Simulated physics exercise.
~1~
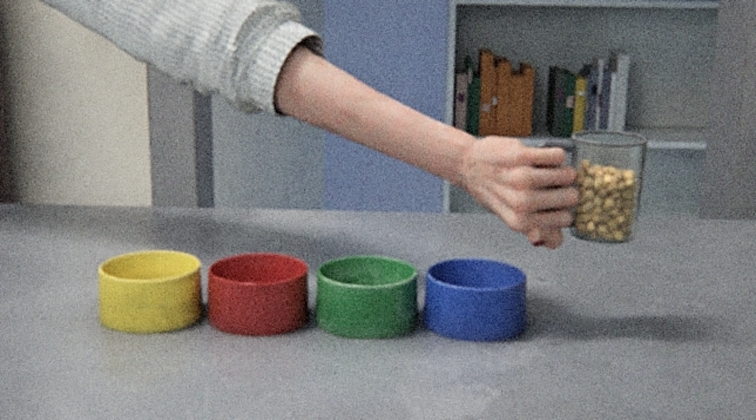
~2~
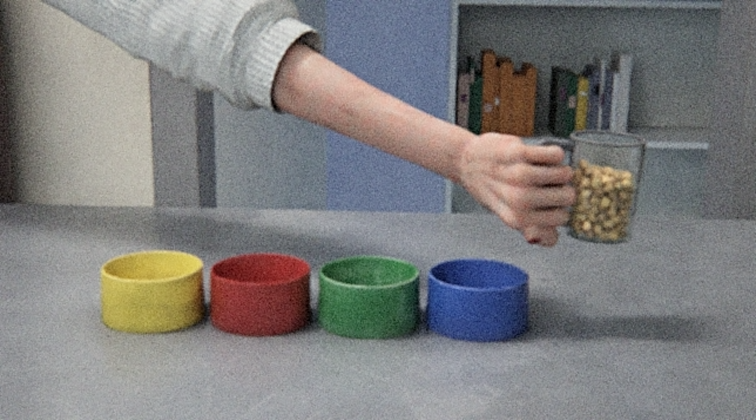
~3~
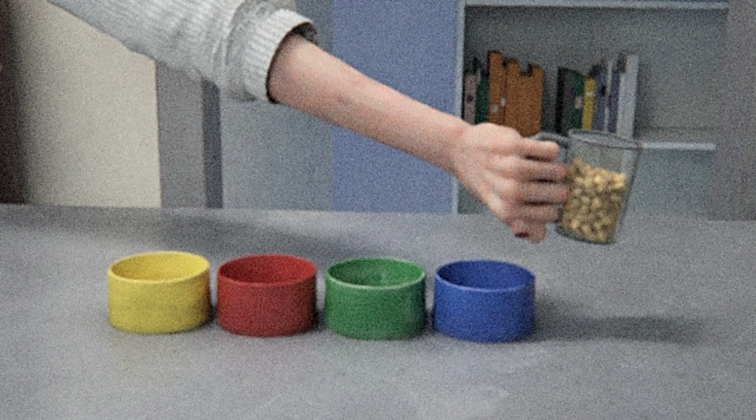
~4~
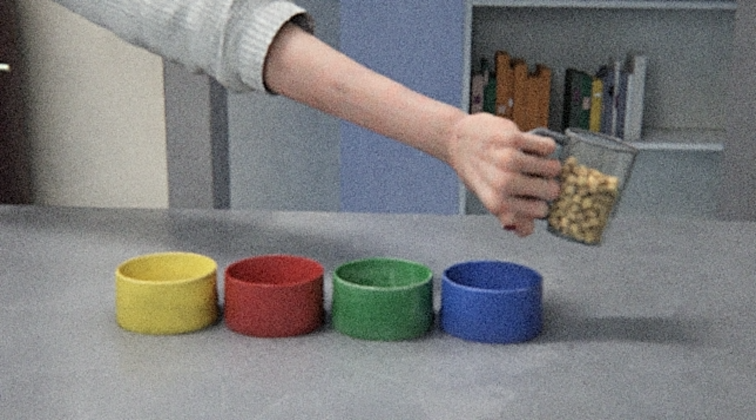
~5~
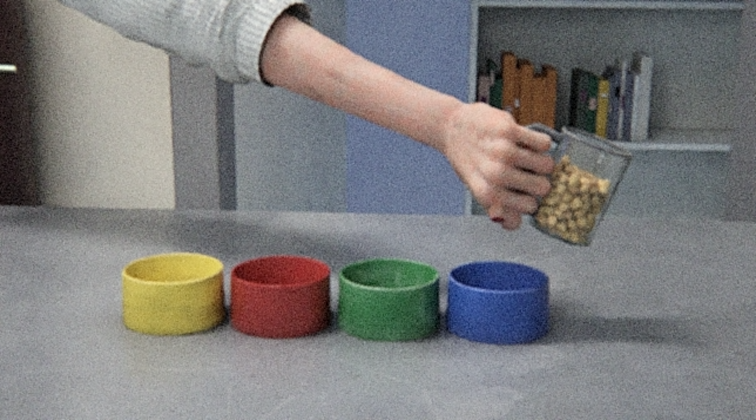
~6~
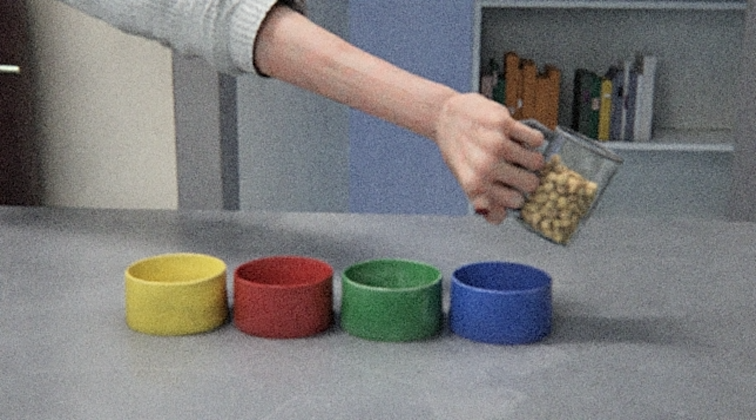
A hand moving a glass cup of dried chickpeas slightly left while tilting it rightward, above a table with four coloured dishes.
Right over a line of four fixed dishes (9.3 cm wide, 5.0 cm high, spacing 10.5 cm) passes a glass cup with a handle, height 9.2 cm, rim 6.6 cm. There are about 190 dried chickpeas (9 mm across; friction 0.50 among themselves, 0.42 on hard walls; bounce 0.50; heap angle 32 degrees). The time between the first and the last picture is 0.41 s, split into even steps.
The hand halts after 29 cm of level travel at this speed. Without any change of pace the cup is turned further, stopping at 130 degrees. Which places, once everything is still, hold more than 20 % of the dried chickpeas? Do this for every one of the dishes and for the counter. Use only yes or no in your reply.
Red dish: No; blue dish: No; green dish: Yes; yellow dish: No; counter: No.
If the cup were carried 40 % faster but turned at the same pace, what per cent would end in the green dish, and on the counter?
Result - green dish: 100; counter: 0.
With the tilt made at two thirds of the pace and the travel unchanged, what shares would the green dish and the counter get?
In that case I'd put green at 100 and the counter at 0.
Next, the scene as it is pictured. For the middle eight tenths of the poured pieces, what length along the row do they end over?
Spread: Around 5 cm.
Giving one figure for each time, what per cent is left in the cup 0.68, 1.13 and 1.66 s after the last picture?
Approx. 100 / 95 / 0 percent.
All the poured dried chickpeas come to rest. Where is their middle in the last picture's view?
About (391, 304).
Then, 0.68 s after the last picture, tilt 74 degrees; cup holds 100 %.
Then, 1.13 s after the last picture, tilt 107 degrees; cup holds 95 %, green 5 %.
Then, 1.66 s after the last picture, tilt 130 degrees; cup holds 0 %, green 100 %.
In the end, red 0 %, blue 0 %, green 100 %, yellow 0 %, counter 0 %.
